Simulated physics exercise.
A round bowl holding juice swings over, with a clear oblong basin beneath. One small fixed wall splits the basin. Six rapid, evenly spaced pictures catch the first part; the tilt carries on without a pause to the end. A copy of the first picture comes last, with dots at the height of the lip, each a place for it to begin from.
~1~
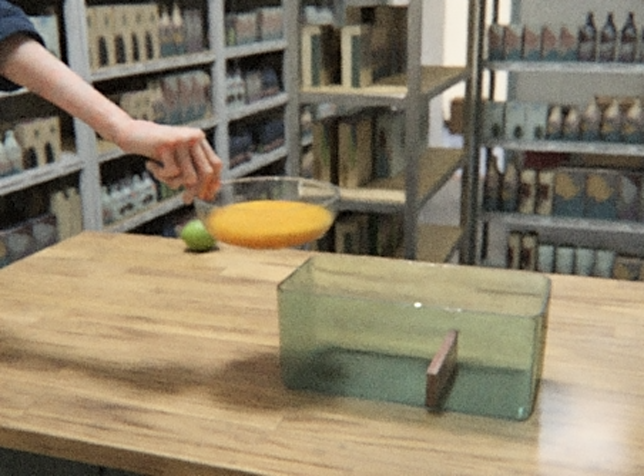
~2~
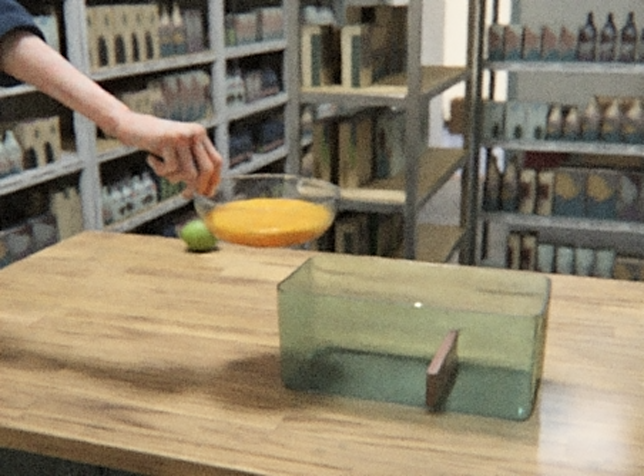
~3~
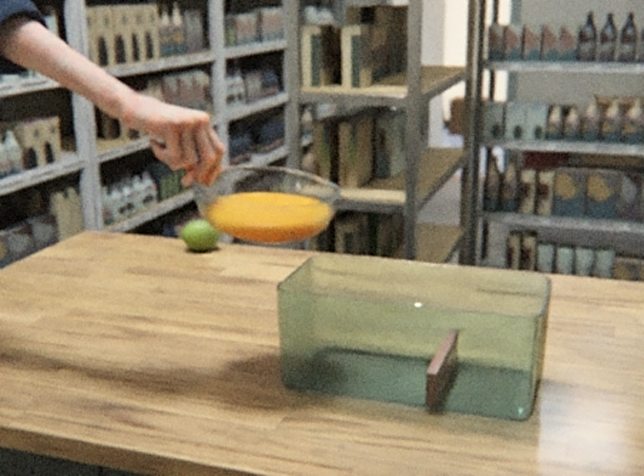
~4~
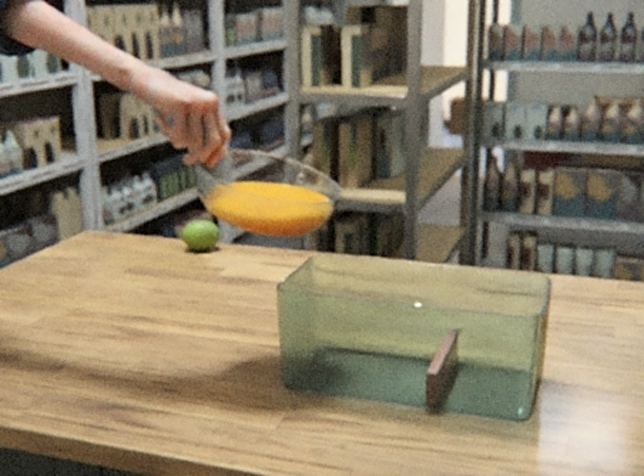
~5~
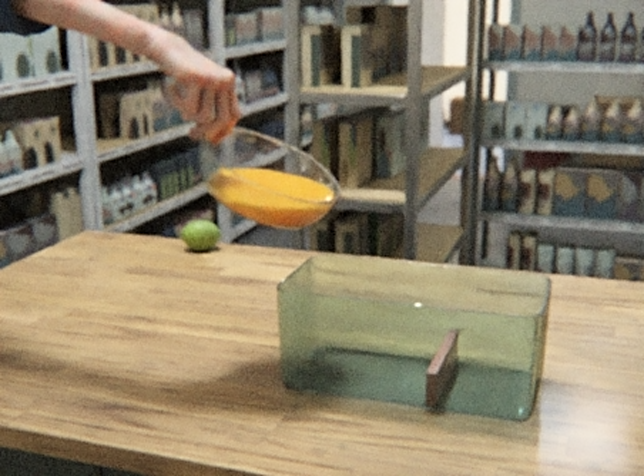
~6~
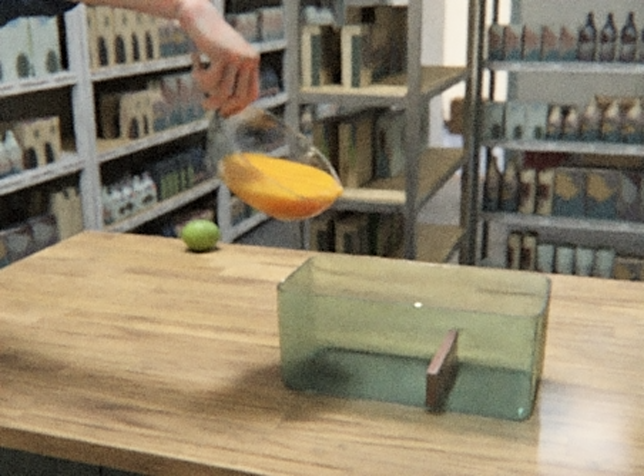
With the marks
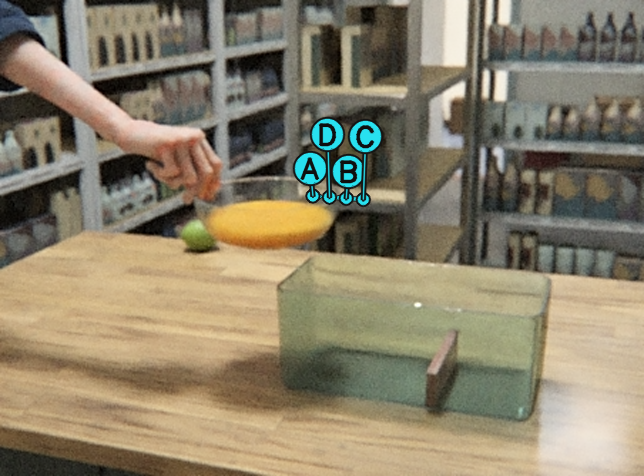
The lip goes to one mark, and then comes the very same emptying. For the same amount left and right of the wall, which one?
C.
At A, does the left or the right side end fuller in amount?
The left one.
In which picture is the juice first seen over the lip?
In picture 6.
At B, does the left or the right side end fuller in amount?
More ends on the left.
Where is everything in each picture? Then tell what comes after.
Upright, lip at (334, 197); basin from (283, 384) to (533, 420); top of the wall at (444, 349); nothing has left yet.
Upright, lip at (334, 197); nothing has left yet.
Tipped about 7°, lip at (334, 197); nothing has left yet.
Tipped about 15°, lip at (334, 197); nothing has left yet.
Tipped about 26°, lip at (334, 197); nothing has left yet.
Tipped about 38°, lip at (334, 197); juice is over the lip, down to (334, 197).
On the marked copy, A at (312, 196); B at (346, 198); C at (363, 199); D at (329, 197).
Choosing A, about 86 % ends left of the wall and 8 % right of it; 6 % is lost outside.
Choosing B, about 71 % ends left of the wall and 26 % right of it; 3 % is lost outside.
Choosing C, about 44 % ends left of the wall and 52 % right of it; 4 % is lost outside.
Choosing D, about 91 % ends left of the wall and 5 % right of it; 4 % is lost outside.
